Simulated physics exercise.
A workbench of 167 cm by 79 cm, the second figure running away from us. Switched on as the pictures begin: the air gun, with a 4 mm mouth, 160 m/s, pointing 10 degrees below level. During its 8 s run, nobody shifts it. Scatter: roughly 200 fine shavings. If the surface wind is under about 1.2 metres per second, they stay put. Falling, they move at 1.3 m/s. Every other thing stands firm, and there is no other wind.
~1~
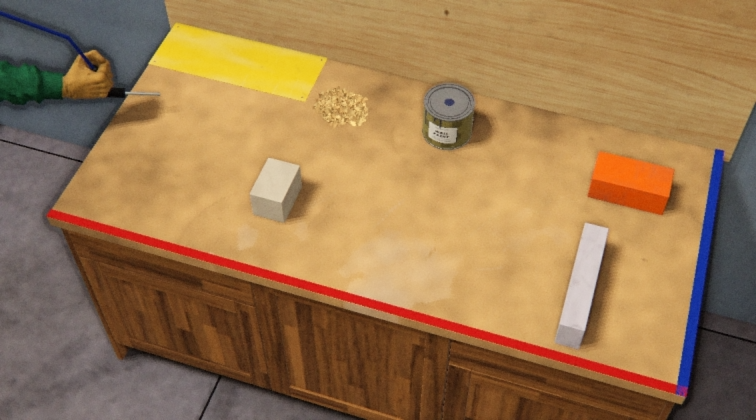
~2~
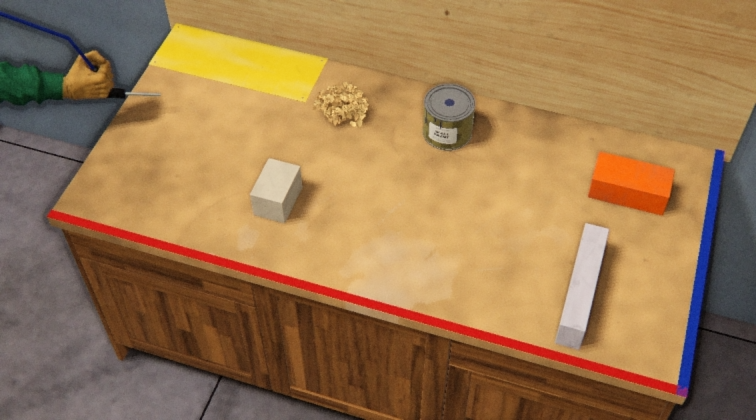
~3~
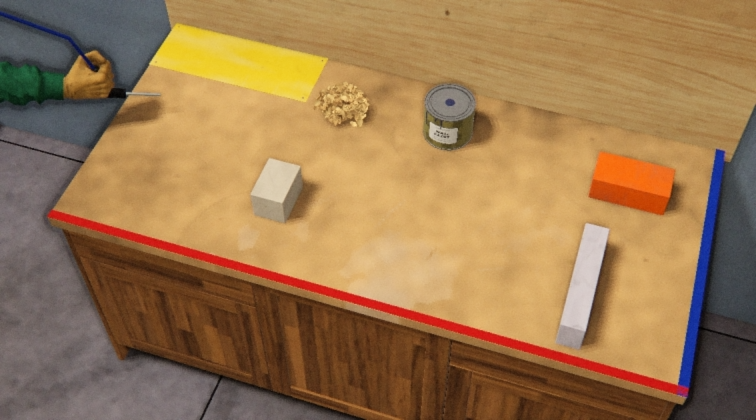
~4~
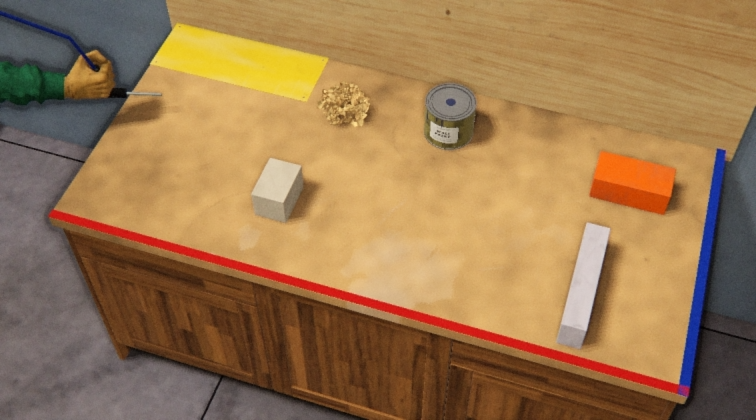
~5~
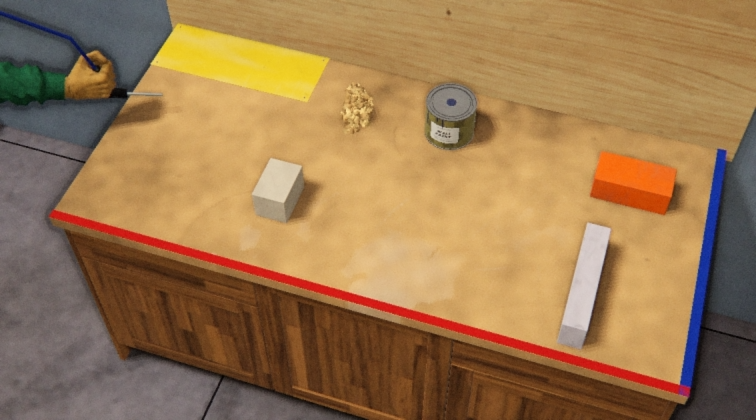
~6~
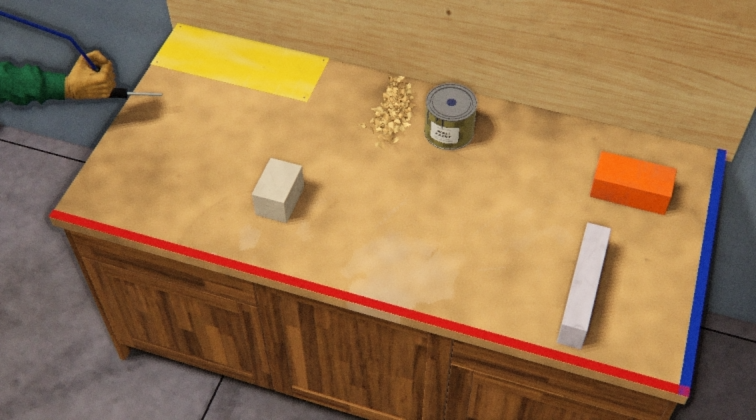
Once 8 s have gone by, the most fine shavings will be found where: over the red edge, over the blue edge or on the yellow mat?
At the blue one.
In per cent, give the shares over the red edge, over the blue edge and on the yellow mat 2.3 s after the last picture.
Shares come out near 0 % for red, 60 % for blue and 0 % for yellow.
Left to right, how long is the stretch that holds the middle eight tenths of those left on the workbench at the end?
30 centimetres or so.
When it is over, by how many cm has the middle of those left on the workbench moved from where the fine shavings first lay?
90 cm.
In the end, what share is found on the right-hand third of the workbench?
It comes out near 30 in a hundred.
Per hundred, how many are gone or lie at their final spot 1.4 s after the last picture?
Estimated share: Close to 60 per cent.
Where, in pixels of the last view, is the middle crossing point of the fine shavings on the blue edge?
Roughly at pixel (723, 174).
Then, 1.4 s after the last picture, 37 % are on the move or not yet settled, 0 % are on the yellow mat, 0 % over the red edge and 62 % over the blue edge; the middle of those still in play is near (590, 175).
Then, 2.3 s after the last picture, 32 % are on the move or not yet settled, 0 % are on the yellow mat, 0 % over the red edge and 64 % over the blue edge; the middle of those still in play is near (643, 176).
Then, 4.2 s after the last picture, 30 % are on the move or not yet settled, 0 % are on the yellow mat, 0 % over the red edge and 68 % over the blue edge; the middle of those still in play is near (664, 177).
Then, 7.8 s after the last picture, at the end, 0 % are on the yellow mat, 0 % over the red edge and 71 % over the blue edge; the middle of those still in play is near (672, 181).
